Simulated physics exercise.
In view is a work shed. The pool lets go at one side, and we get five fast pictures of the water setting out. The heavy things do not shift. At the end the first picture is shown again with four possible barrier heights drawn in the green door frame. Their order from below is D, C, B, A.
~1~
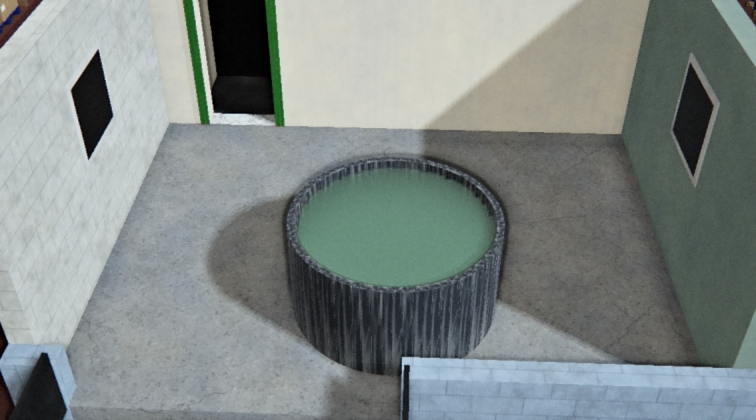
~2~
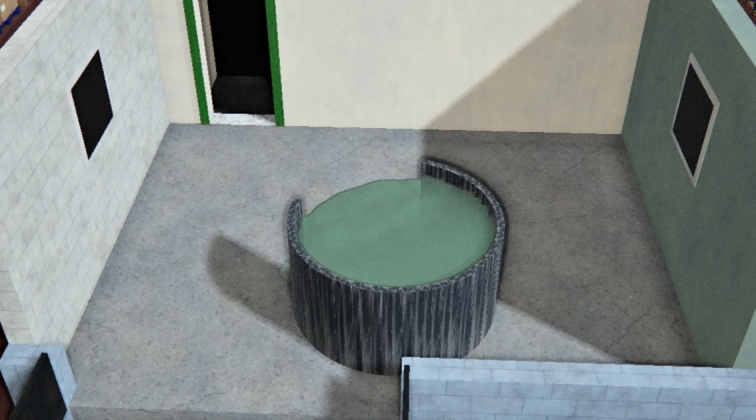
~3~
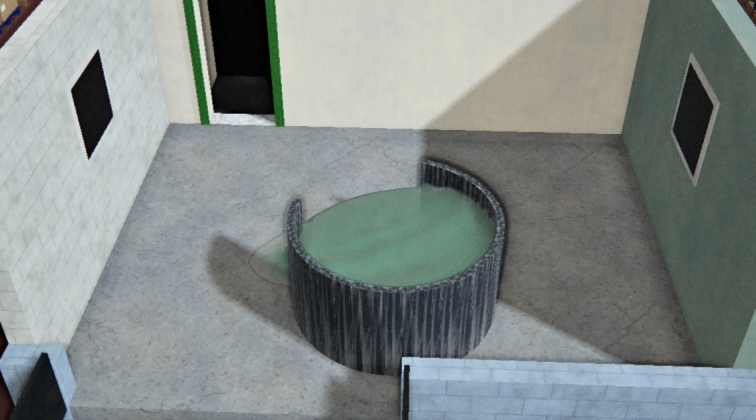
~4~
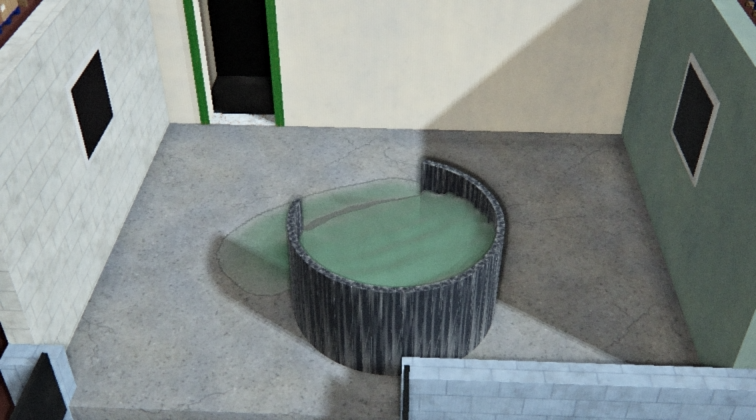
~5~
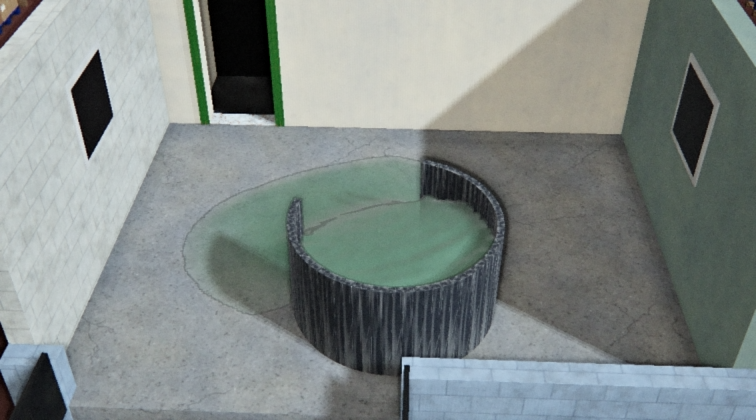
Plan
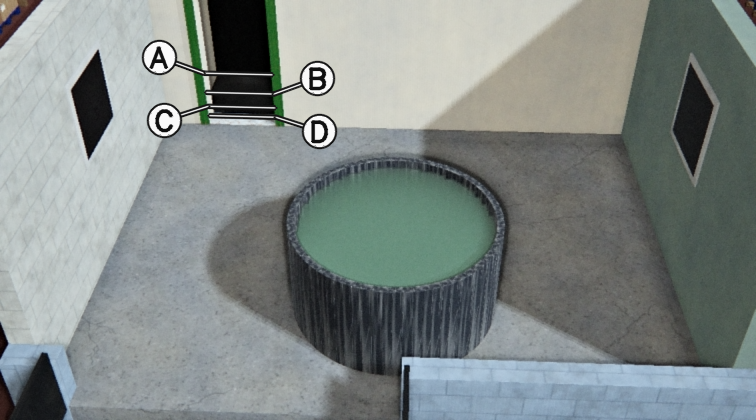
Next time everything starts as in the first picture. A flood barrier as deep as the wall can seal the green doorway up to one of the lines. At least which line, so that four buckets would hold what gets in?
Line B.
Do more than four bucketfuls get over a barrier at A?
No, that is safe.
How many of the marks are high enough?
Two.
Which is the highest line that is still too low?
The answer is C.
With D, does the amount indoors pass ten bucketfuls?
Yes, it does.
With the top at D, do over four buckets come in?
Yes.
On the marked copy, A at (237, 74); B at (240, 93); C at (241, 107); D at (242, 116); from the bottom up D, C, B, A.
With A, nothing gets over.
With B, a splash gets over, under a bucket.
With C, about 9 bucketfuls get in.
With D, dozens of bucketfuls pour in.
